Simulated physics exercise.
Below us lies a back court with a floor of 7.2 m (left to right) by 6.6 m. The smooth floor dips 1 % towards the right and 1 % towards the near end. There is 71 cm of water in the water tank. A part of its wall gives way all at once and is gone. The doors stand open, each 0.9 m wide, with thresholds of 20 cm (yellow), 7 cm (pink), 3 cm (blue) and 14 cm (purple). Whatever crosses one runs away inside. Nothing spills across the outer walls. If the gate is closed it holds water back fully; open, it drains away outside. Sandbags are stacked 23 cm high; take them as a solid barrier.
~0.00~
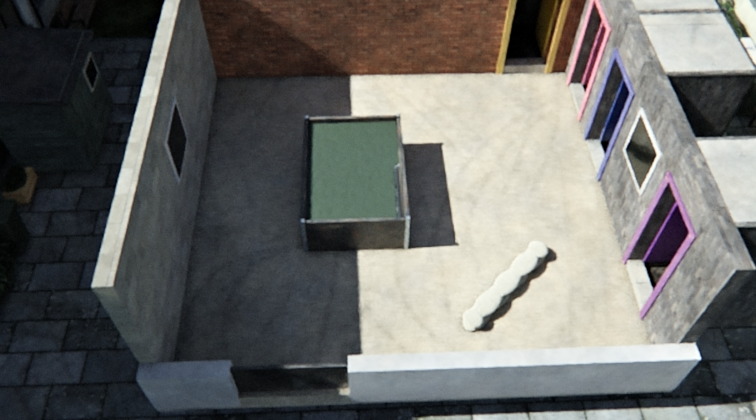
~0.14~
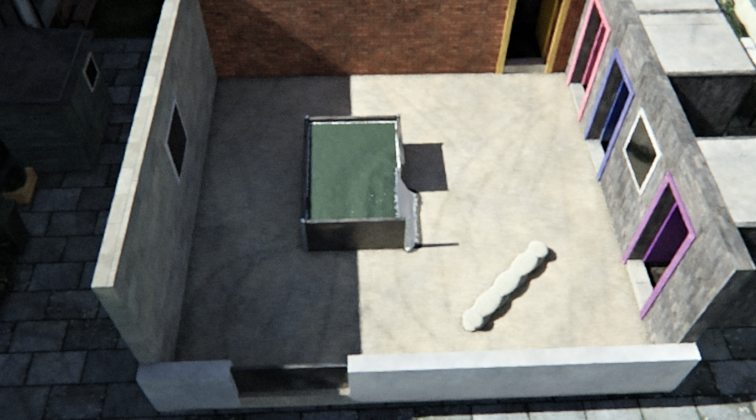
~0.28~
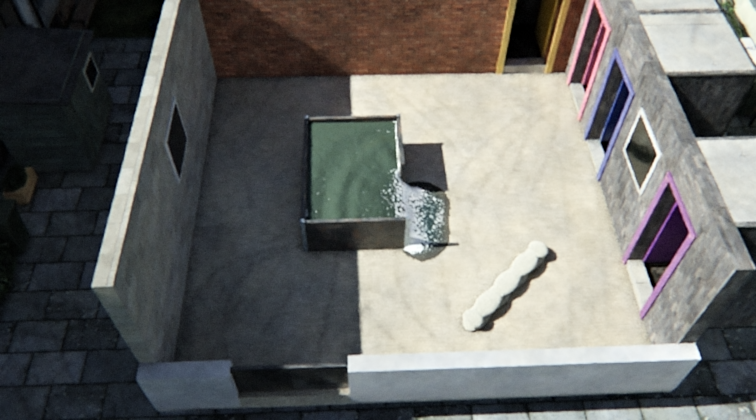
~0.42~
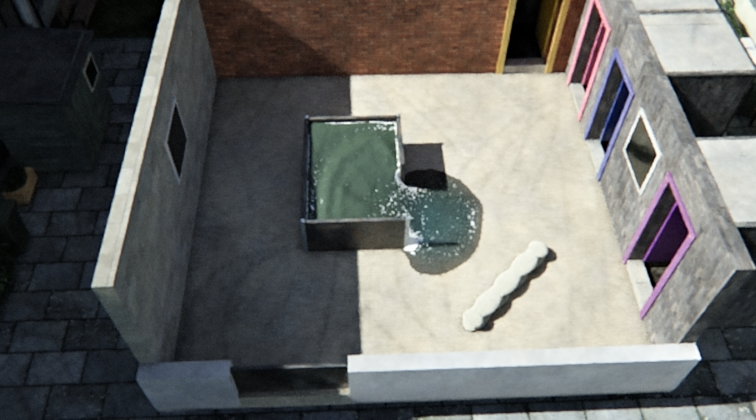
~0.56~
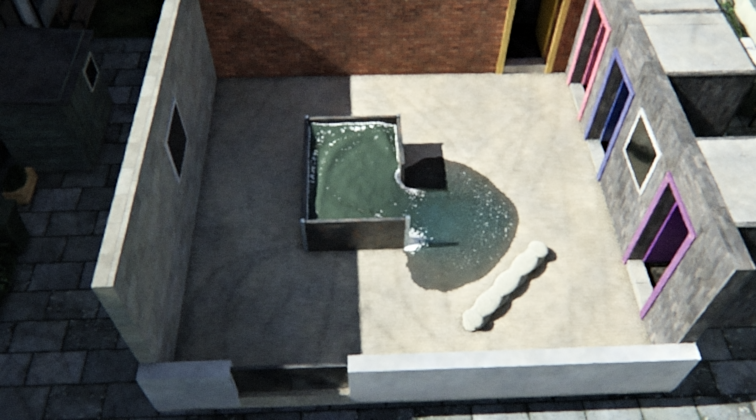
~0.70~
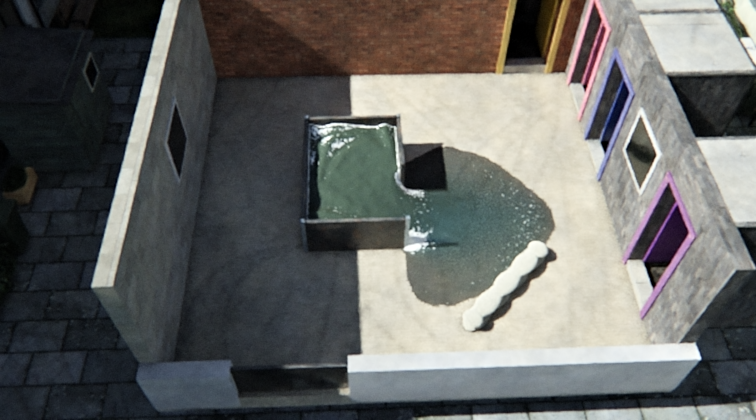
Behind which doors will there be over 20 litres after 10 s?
Door by door: At the yellow door it does not reach the limit; at the pink door it passes the limit; at the blue door it exceeds the limit; at the purple door it does not reach the limit.
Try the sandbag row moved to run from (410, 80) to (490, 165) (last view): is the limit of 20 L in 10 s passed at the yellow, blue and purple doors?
Then: Yellow not over, blue past it, purple past it.
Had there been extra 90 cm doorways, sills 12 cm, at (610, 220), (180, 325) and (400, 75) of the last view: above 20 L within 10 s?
In turn: Over, below, under.
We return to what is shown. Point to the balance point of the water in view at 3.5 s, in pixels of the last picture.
Near (461, 216).
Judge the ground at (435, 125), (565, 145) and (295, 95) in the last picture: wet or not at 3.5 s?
In turn: Still dry, under water, not reached.
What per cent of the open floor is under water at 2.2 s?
About 35 per cent.
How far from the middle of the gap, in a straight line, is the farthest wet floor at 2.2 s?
Some 4.6 m out.
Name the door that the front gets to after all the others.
The yellow one.
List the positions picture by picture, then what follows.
In the first frame, the water tank at (354, 168) is whole and still, 71 cm deep.
In the second frame, water pours out at (402, 211) and has run 0.6 m, to (410, 192); typically 6 cm deep outside, 71 cm at the water tank's back.
In the third frame, water pours out at (402, 211) and has run 0.9 m, to (437, 191); typically 11 cm deep outside, 71 cm at the water tank's back.
In the fourth frame, the front is at (476, 204), 1.4 m from the gap at (402, 212); 2.1 m2 of floor is under water; 67 cm left at the back of the water tank.
In the fifth frame, the front is at (510, 208), 1.9 m from the gap at (402, 212); 3.8 m2 of floor is under water; 59 cm left at the back of the water tank.
In the sixth frame, water pours out at (402, 212) and has run 2.5 m, to (549, 227); typically 5 cm deep outside, 61 cm at the water tank's back.
After 1.4 s water covers 25 % of the floor and is deepest (40 cm) near (508, 269); yellow door not reached, pink door not reached, blue door 5 cm at the sill, 1 L in, purple door 3 cm at the sill, 0 L in.
After 2.2 s water covers 35 % of the floor and is deepest (36 cm) near (598, 206); yellow door not reached, pink door 4 cm at the sill, 0 L in, blue door 16 cm at the sill, 47 L in, purple door 11 cm at the sill, 0 L in.
After 3.5 s water covers 45 % of the floor and is deepest (24 cm) near (558, 76); yellow door 19 cm at the sill, 0 L in, pink door 9 cm at the sill, 3 L in, blue door 14 cm at the sill, 129 L in, purple door 8 cm at the sill, 0 L in.
After 6.0 s water covers 70 % of the floor and is deepest (14 cm) near (562, 88); yellow door 11 cm at the sill, 1 L in, pink door 10 cm at the sill, 17 L in, blue door 10 cm at the sill, 239 L in, purple door 6 cm at the sill, 0 L in.
After 10.0 s water covers 95 % of the floor and is deepest (10 cm) near (647, 368); yellow door 6 cm at the sill, 1 L in, pink door 7 cm at the sill, 38 L in, blue door 7 cm at the sill, 311 L in, purple door 7 cm at the sill, 0 L in.
